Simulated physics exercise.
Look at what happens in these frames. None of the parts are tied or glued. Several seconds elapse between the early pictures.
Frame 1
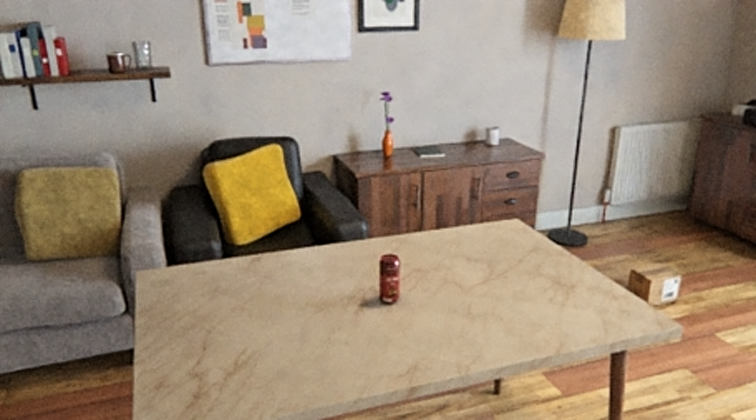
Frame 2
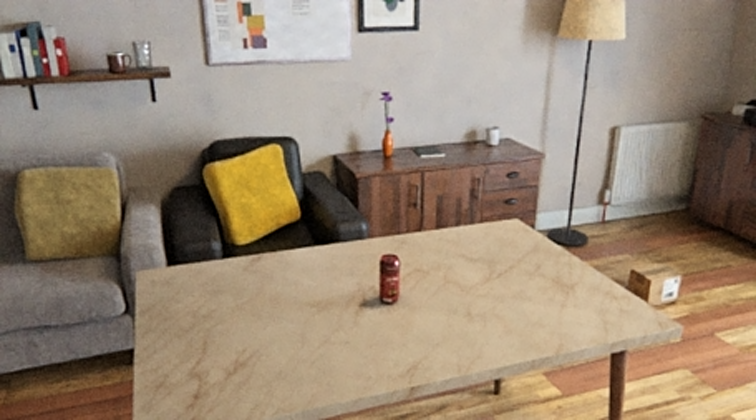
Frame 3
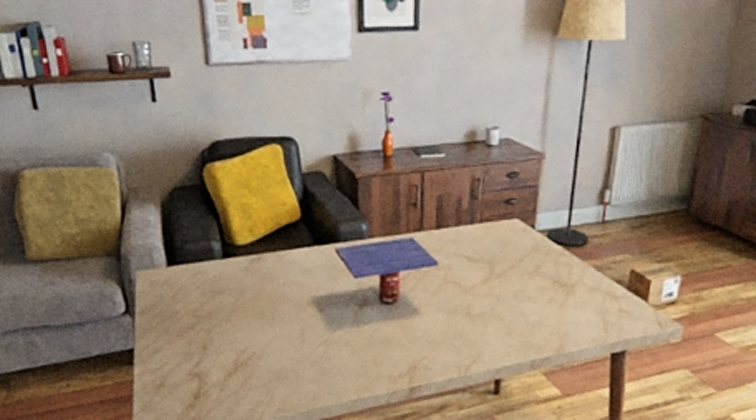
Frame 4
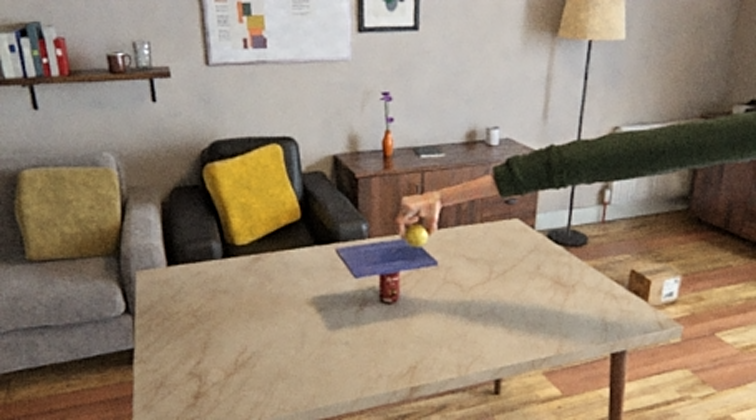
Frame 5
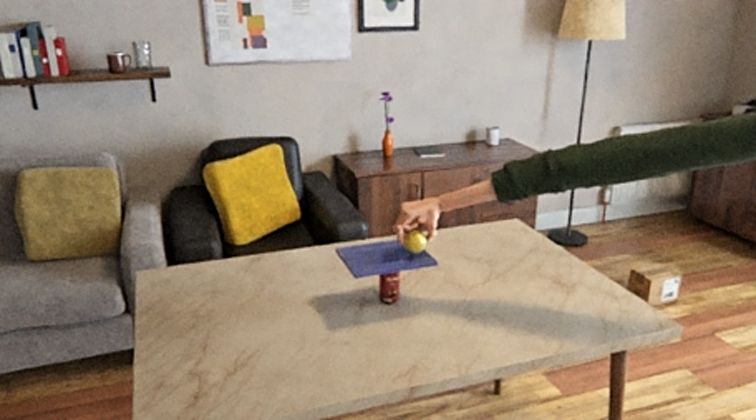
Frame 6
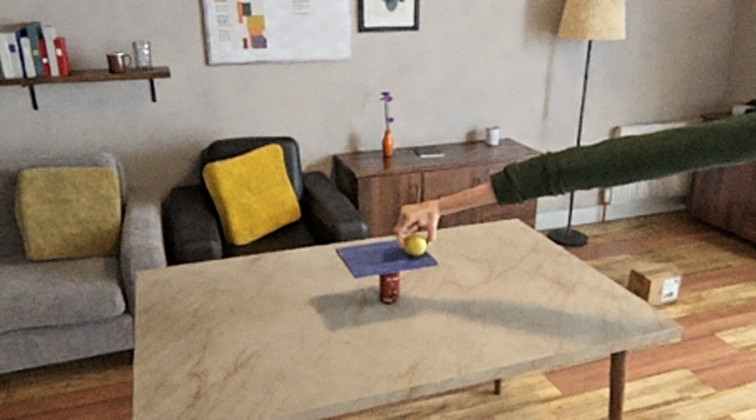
At first, a red can stands alone on a marble-patterned table in a living room. Then a flat purple-blue board appears on top of the can, and an arm in a dark green sleeve, reaching in from the right, lowers a yellow lemon slightly onto the board's right side, fingers still holding it.
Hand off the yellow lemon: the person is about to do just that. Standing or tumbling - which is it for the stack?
The stack carries the load.
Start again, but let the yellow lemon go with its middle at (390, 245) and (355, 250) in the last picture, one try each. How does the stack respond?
First case: It remains standing; second case: It collapses.
Then, 0.20 s later than the last frame, all is still.
Then, 0.50 s later than the last frame, yellow lemon resting near (415, 245).
When it is over, all 3 as before. End places, in pixels of the last picture, yellow lemon near (415, 245). The stack stays up.
